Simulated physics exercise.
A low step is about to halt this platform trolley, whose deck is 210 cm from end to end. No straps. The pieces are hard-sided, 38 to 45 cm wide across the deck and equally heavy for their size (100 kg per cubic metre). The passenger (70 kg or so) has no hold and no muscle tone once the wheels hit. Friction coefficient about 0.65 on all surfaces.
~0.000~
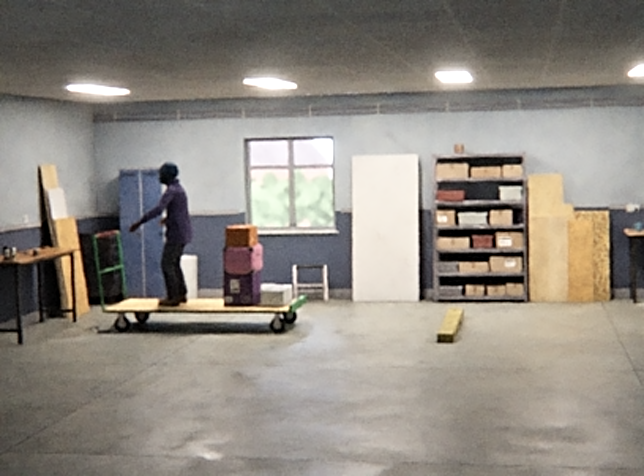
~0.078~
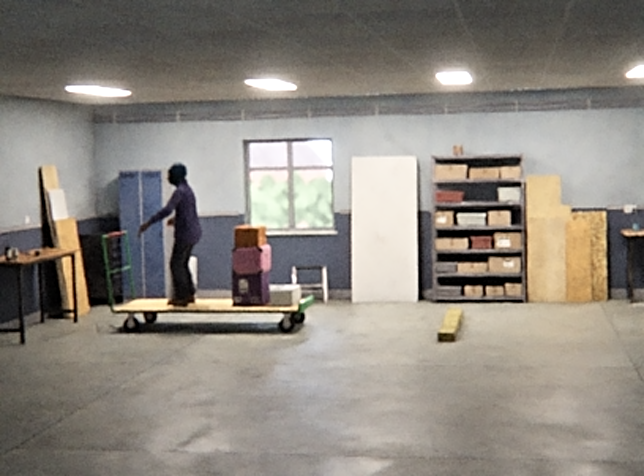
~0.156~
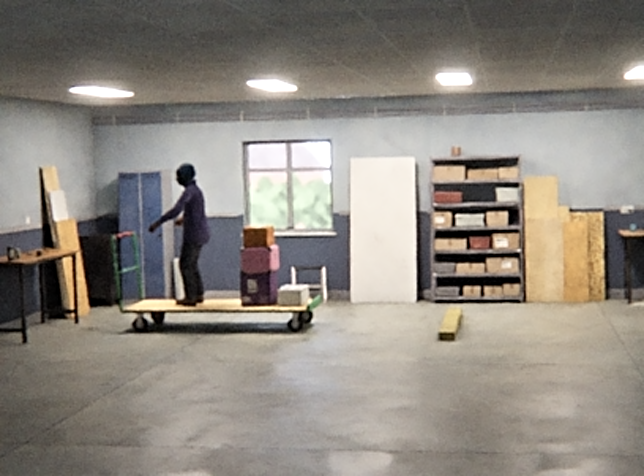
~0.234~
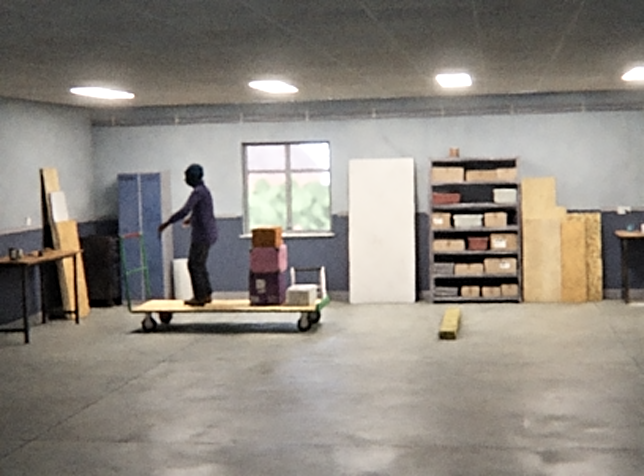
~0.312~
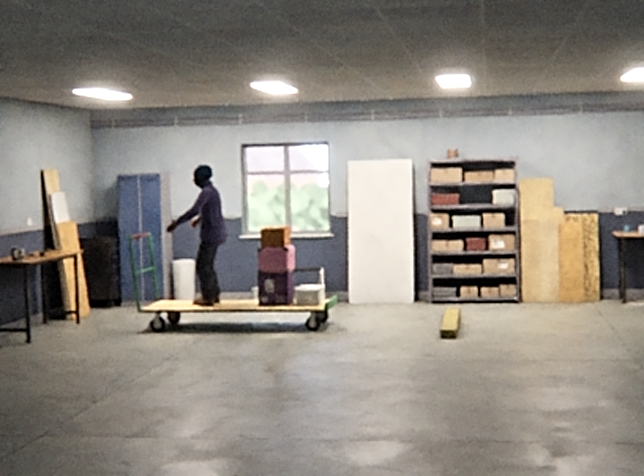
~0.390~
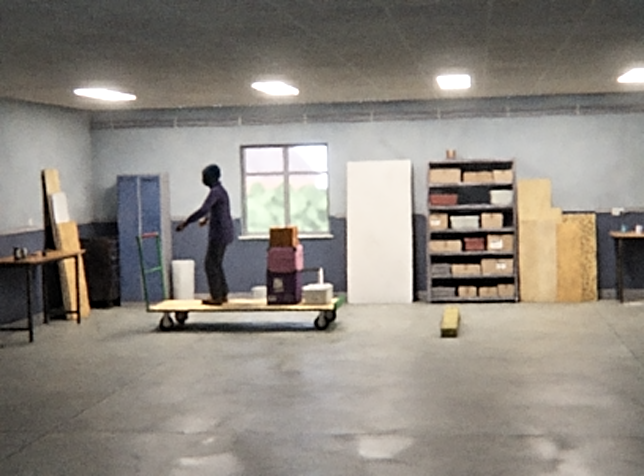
The clip shows a dark-clothed figure standing with arms extended on a flat platform trolley, behind a pink suitcase topped by an orange carton, as the trolley rolls slowly rightward across a workshop floor past a window.
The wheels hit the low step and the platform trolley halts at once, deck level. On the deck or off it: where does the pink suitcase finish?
At this pace the pink suitcase remains on the deck.
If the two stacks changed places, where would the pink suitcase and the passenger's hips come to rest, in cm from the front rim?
In that case pink 40 past, hips 80 behind.
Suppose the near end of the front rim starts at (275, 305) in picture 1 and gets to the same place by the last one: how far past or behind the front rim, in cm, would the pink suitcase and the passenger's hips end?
In that case pink 40 past, hips 90 behind.
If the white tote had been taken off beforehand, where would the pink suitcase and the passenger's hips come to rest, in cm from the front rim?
In that case pink 40 behind, hips 70 behind.
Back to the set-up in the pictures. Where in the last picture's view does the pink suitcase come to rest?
At about (406, 257).
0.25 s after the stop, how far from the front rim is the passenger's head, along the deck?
About 120 cm behind the rim.
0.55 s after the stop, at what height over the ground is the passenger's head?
Roughly 80 cm above it.
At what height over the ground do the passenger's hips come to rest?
Some 40 cm up.
The wheels strike at 1.50 s.
After 1.75 s the pink suitcase is 47 cm behind the rim, tilted 15°, near (408, 255) in the last picture's view.
After 2.05 s the pink suitcase is 43 cm behind the rim, tilted 20°, near (411, 246) in the last picture's view.
After 2.50 s the pink suitcase is 49 cm behind the rim, tilted 0°, near (406, 257) in the last picture's view.
At rest, 3.7 s, nothing is past the rim; behind it, white tote, pink suitcase, orange carton, purple parcel and the passenger's hips.
